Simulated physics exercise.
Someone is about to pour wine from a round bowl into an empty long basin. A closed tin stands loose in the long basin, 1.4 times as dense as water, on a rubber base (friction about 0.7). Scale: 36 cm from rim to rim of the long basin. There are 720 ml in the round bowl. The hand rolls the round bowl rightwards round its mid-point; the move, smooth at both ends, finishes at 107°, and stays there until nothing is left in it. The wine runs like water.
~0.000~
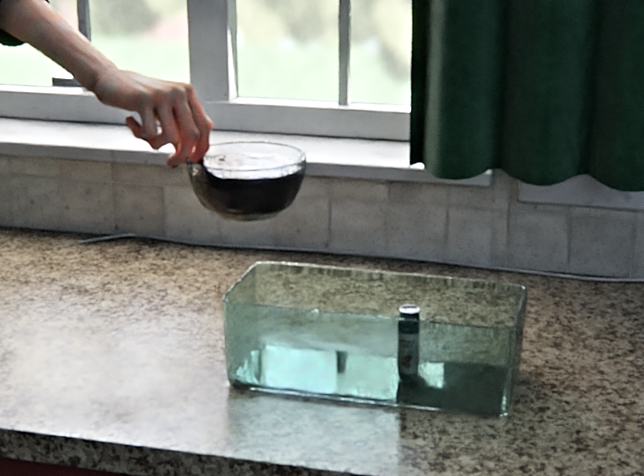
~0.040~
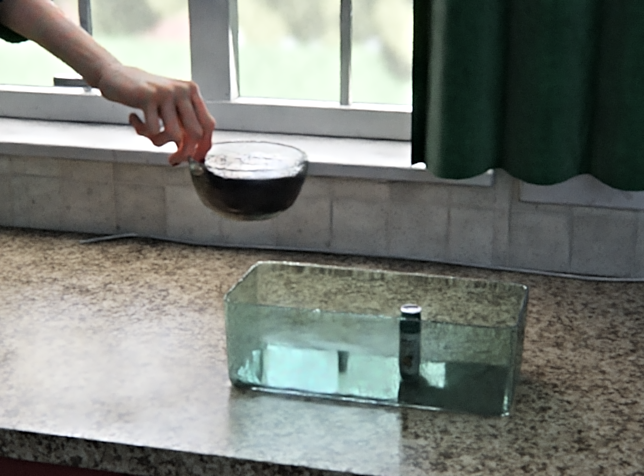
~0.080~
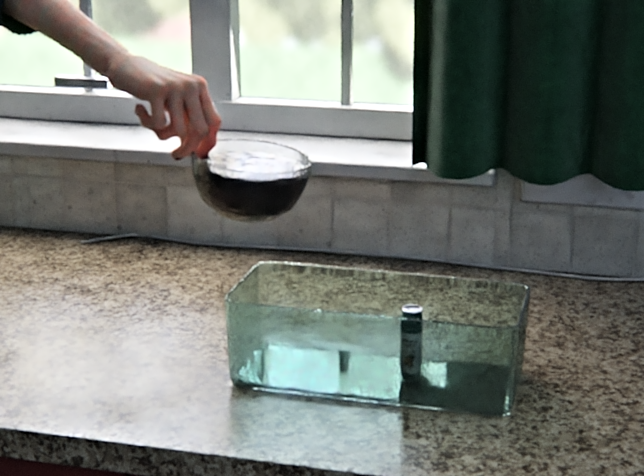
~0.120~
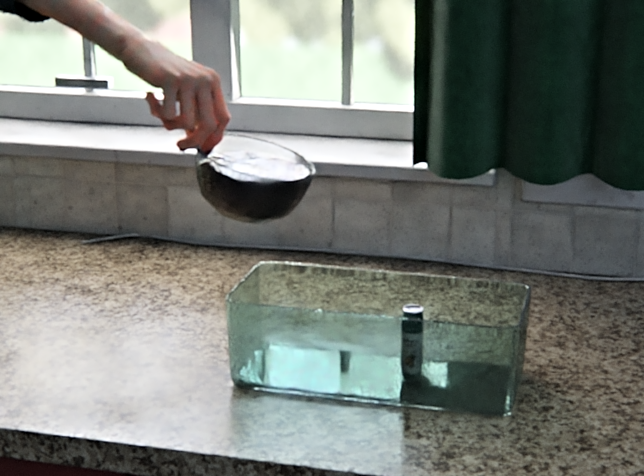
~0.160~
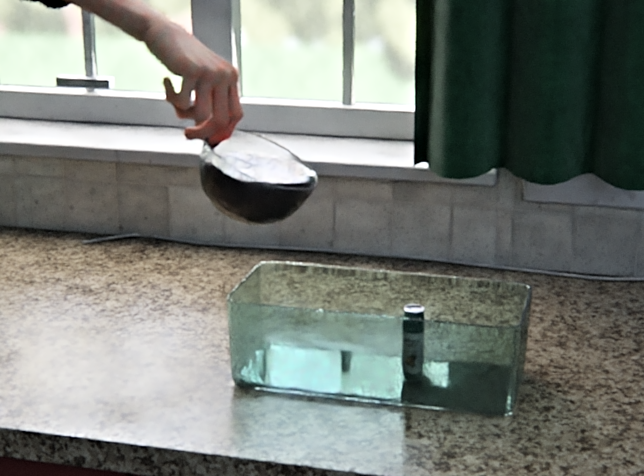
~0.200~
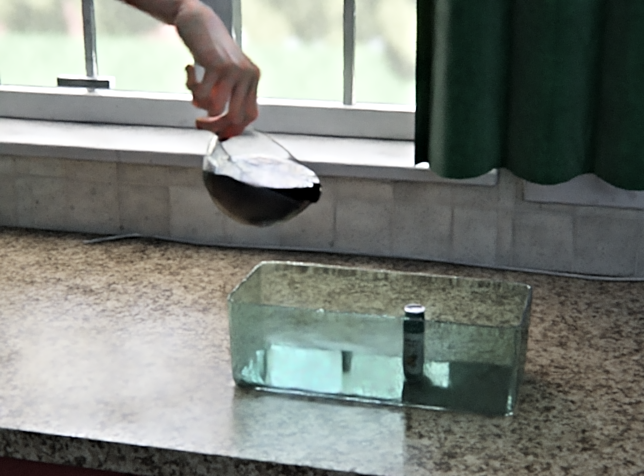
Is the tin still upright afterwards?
It remains upright.
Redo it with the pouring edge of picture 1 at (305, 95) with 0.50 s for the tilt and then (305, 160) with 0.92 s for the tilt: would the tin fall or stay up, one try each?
First it stays up; then it remains upright.
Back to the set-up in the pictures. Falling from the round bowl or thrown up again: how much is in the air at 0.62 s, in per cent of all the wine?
Some 3 per cent.
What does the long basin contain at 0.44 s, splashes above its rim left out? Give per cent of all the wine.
Some 52 per cent.
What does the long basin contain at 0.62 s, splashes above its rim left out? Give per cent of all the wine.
About 96 per cent.
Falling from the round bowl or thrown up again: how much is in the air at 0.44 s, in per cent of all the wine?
About 36 per cent.
By 0.44 s the tilt is 103° and 11 per cent is still to pour; the tin stands where it began.
By 0.62 s the tilt is 107° and 0 per cent is still to pour; the tin stands where it began.
By 0.80 s the tilt is 107° and 0 per cent is still to pour; the tin stands where it began.
By 1.00 s the tilt is 107° and 0 per cent is still to pour; the tin stands where it began.
At rest the tin stands where it began.
